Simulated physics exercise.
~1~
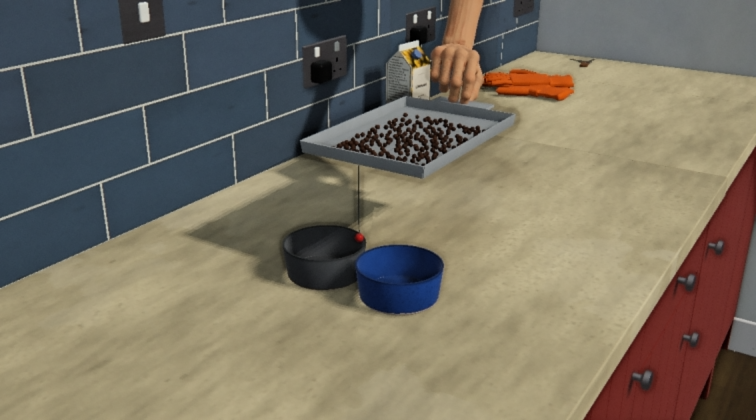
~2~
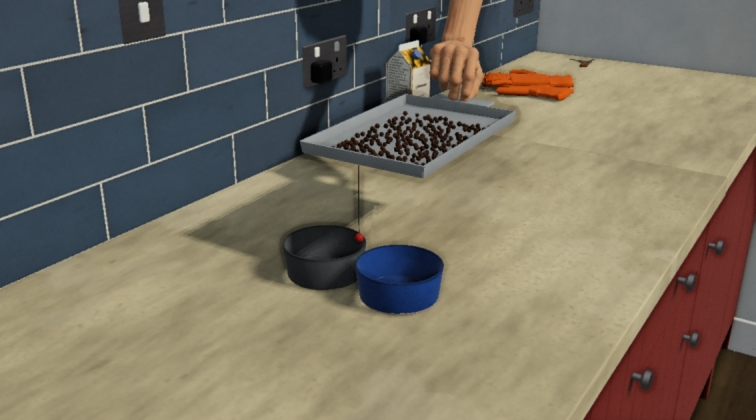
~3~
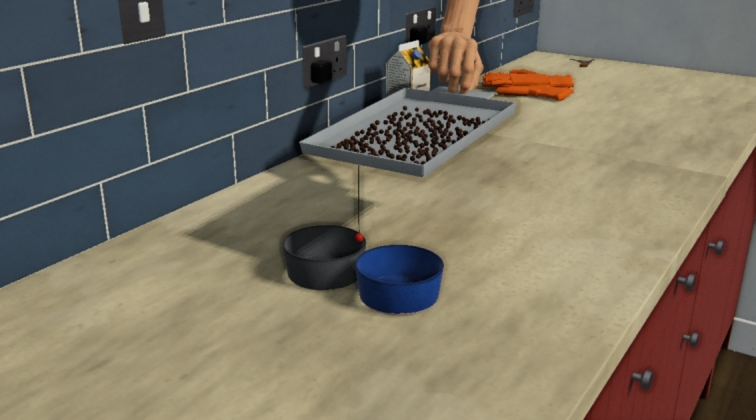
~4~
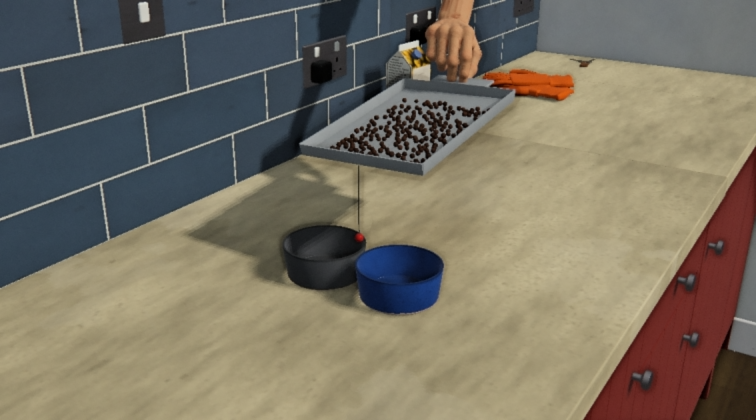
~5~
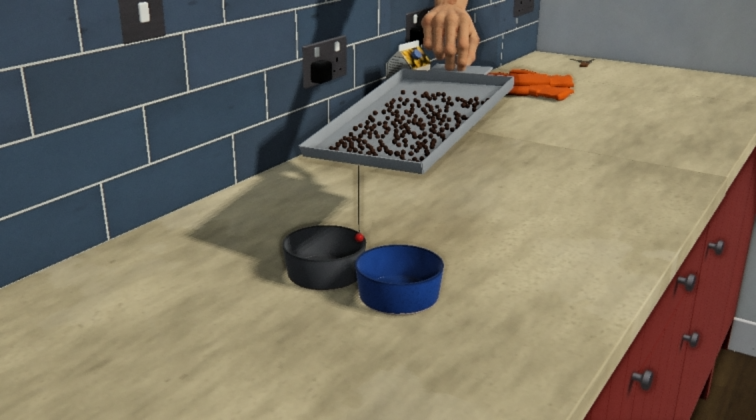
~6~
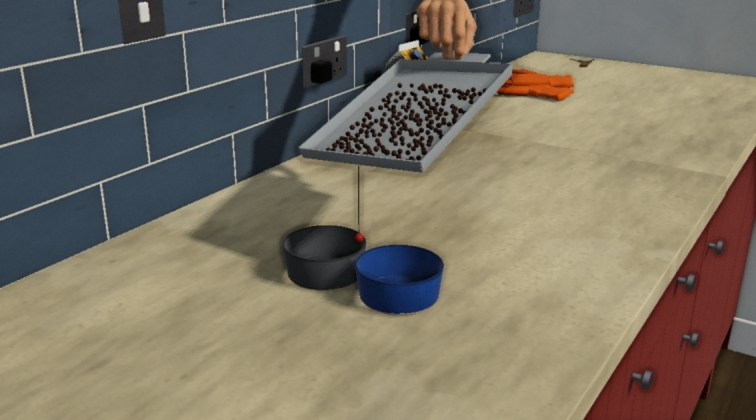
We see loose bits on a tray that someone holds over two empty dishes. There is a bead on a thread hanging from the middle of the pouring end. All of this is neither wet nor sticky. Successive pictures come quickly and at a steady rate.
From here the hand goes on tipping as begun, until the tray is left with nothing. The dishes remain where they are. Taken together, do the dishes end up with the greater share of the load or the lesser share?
Most of the load lands in the dishes.
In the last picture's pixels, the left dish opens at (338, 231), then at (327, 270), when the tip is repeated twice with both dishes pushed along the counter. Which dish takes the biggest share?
The first time it's the left member, the second time the left member.
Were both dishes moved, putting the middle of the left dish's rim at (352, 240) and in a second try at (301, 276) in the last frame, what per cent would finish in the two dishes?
20 %, 10 %.
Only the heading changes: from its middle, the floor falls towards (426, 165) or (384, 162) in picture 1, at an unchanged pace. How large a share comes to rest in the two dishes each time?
The first try gives close to 100 percent; the next gives 60 percent.
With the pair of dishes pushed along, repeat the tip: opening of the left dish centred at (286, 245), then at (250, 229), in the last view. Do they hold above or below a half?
Result, first setup: The bulk; second setup: The bulk.
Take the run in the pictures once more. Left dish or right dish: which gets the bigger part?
Answer: The one at left.
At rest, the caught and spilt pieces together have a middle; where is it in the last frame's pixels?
(313, 273).
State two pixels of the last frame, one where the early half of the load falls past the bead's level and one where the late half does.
Near (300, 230) to start, and near (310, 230) afterwards.
Shortly afterwards, tray tipped steeply; all but a few on the tray; only a few in the left dish; only a few outside both; only a few in the air.
Next, tray tipped right over; near two thirds on the tray; a little in the left dish; a little outside both; a little in the air.
Some moments later, tray tipped past a quarter turn; the bulk in the left dish; near a quarter outside both.
In the end, tray tipped past a quarter turn; none at all in the right dish; the bulk in the left dish; near a quarter outside both.
